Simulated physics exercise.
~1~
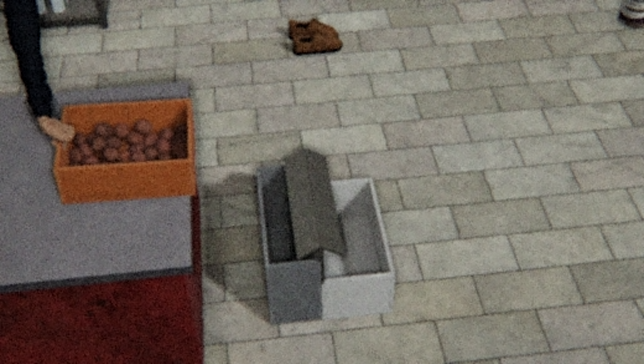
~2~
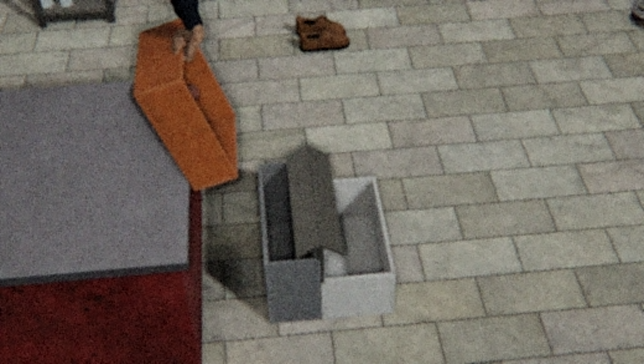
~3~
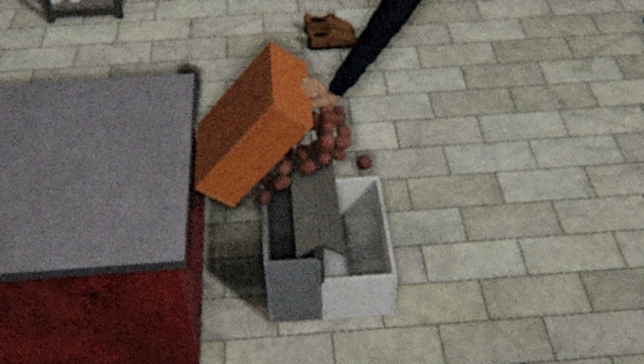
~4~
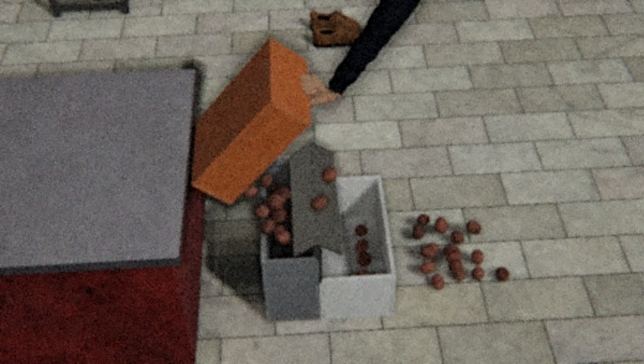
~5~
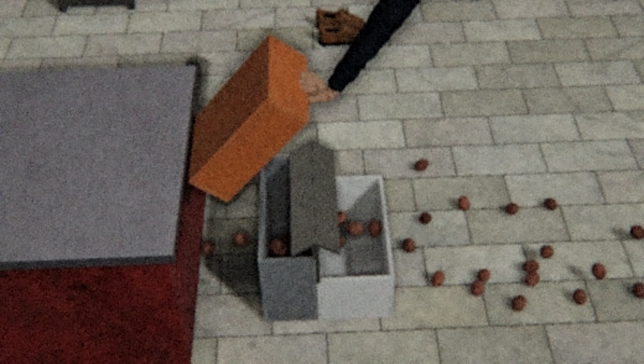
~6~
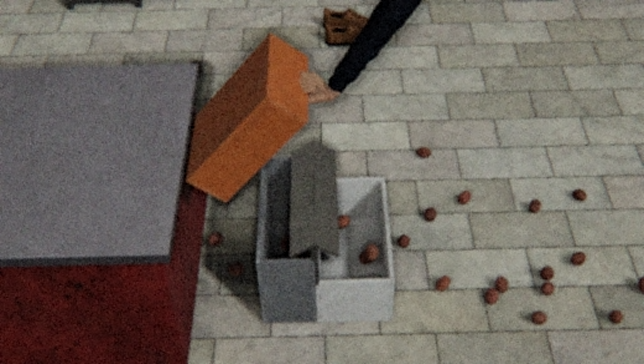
On a floor of pale paving blocks, seen from above at an angle, a grey-topped bench with a red side stands at left, and a brown object lies at the top. Right of the bench, a dark grey tote and a white trough sit side by side under a grey ridge. A dark-sleeved arm lifts an orange crate of red potatoes off the bench and tips it steeply above the containers. The potatoes tumble out over the ridge, some dropping into both containers. Many others scatter rightward across the paving, while the crate stays held upturned, with a few potatoes visible around the containers.
